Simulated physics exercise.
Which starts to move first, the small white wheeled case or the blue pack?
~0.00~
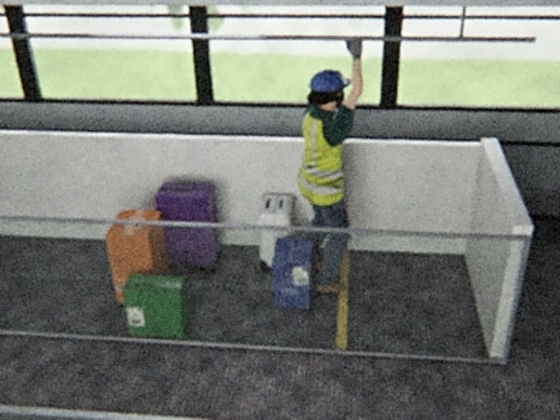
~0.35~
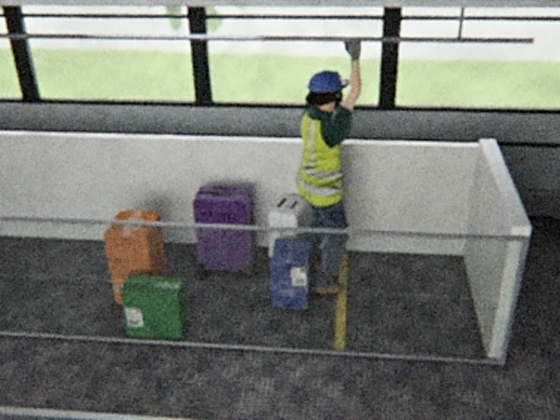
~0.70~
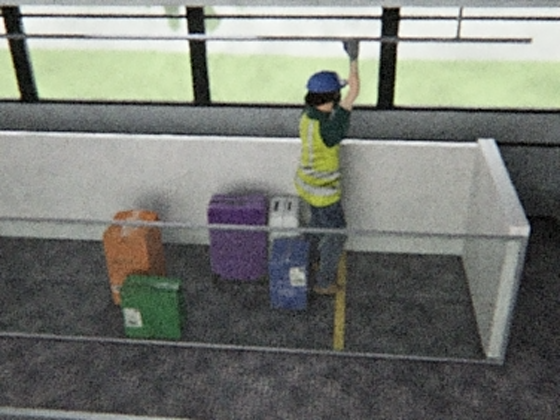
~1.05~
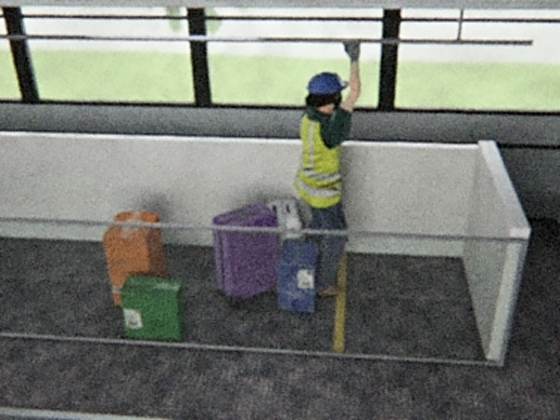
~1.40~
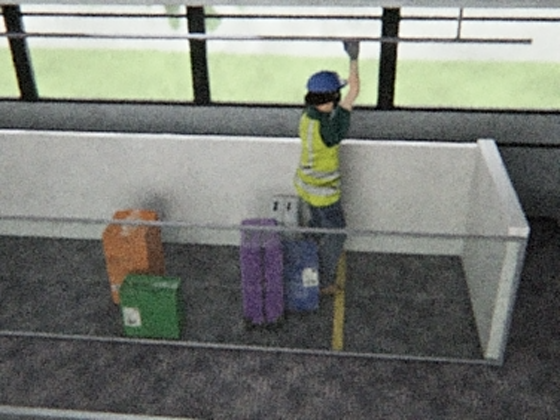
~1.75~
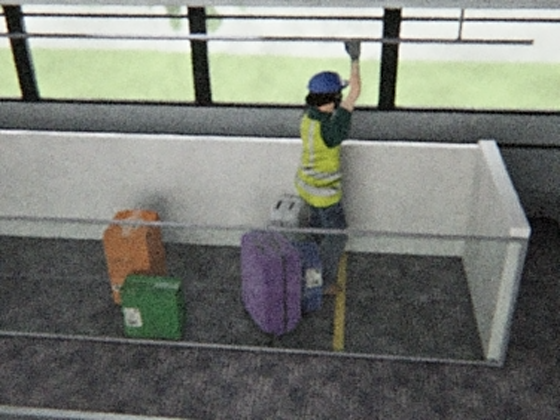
The small white wheeled case starts first, shifting right early on. The blue pack stays put at that point and only shifts right later.
